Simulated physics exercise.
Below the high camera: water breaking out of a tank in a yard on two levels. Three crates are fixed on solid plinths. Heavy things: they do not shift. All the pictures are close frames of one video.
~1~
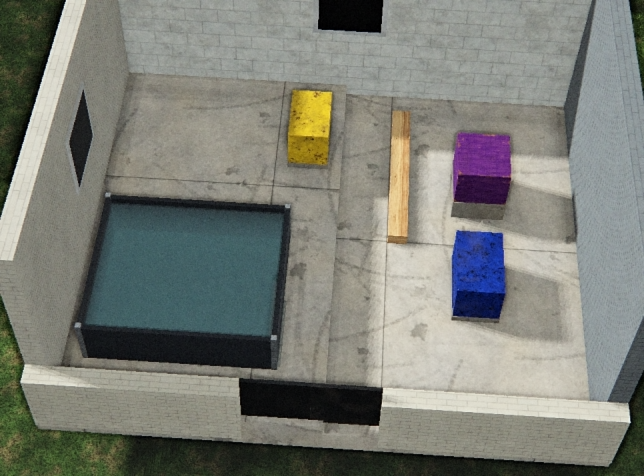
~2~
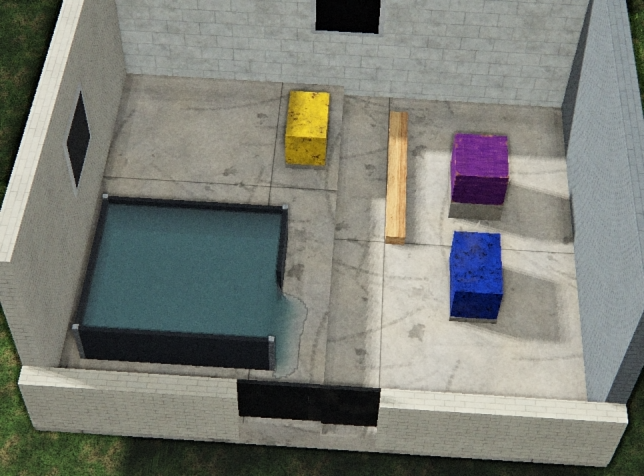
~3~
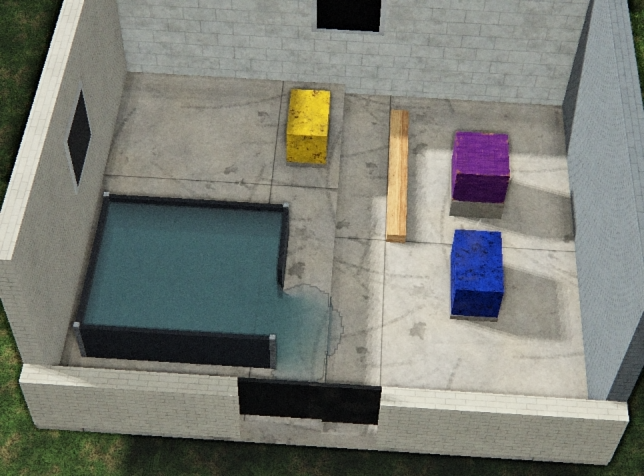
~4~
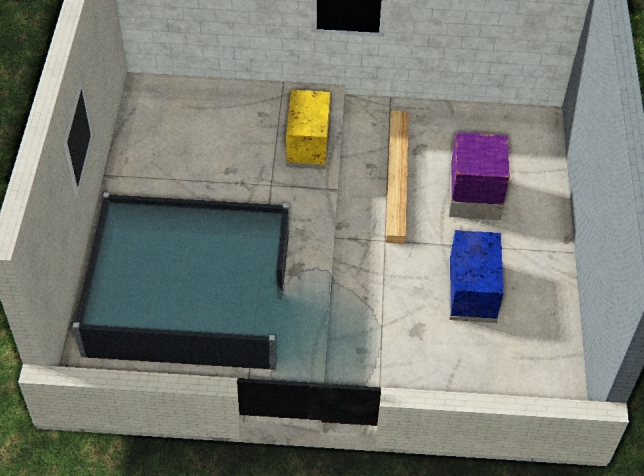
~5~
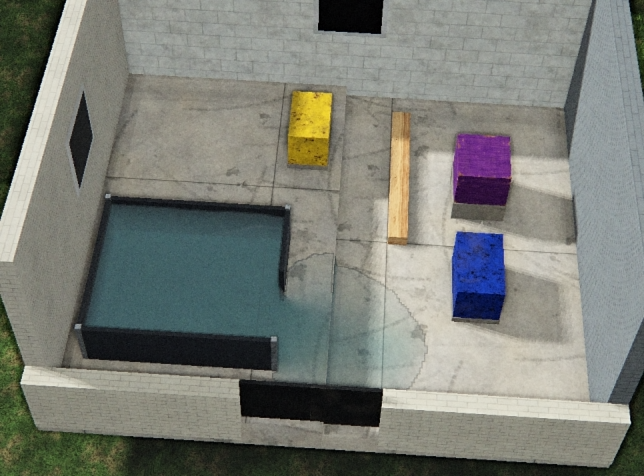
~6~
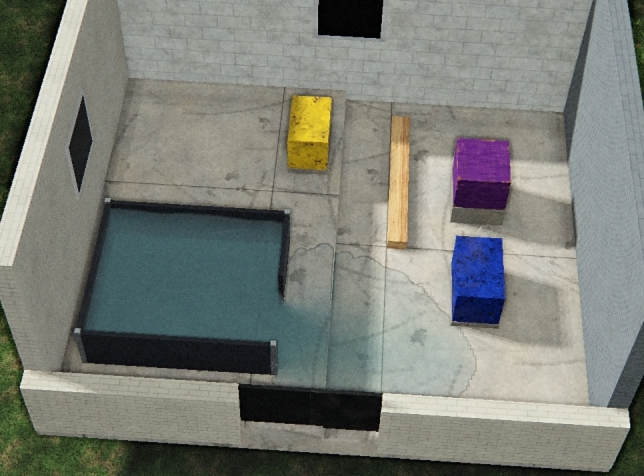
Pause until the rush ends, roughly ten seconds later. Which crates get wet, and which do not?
Outcome: Most likely the blue crate gets water on it; most likely the yellow crate remains untouched; most likely the purple crate remains untouched.
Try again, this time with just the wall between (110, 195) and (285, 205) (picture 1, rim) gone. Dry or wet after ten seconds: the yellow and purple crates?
Yellow gets drenched; purple stays untouched.
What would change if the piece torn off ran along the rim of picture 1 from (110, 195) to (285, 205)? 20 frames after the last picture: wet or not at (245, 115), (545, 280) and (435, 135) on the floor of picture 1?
Taking the points one after the other, they come out inundated, not soaked and inundated.
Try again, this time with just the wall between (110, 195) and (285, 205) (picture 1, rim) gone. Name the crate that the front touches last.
It's the blue one.
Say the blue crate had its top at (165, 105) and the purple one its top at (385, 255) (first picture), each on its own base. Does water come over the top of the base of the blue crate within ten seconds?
The blue crate: Not reached.
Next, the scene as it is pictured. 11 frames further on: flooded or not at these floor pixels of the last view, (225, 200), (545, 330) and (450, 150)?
Going through them in order, I'd say clear, drenched and clear.
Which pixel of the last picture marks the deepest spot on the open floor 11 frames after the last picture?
I'd mark about pixel (576, 411).
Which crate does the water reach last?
I'd go with the yellow one.
A moment on, water covers 25 % of the floor; the blue crate water round its plinth, the yellow crate not reached, the purple crate not reached.
Next, water covers 30 % of the floor; the blue crate water round its plinth, the yellow crate not reached, the purple crate water round its plinth.
Then, water covers 45 % of the floor; the blue crate water round its plinth, the yellow crate not reached, the purple crate water round its plinth.
Later, water covers 55 % of the floor; the blue crate water round its plinth, the yellow crate not reached, the purple crate water round its plinth.
In the end, water covers 60 % of the floor; the blue crate was topped, the yellow crate stayed above the water, the purple crate stayed above the water.
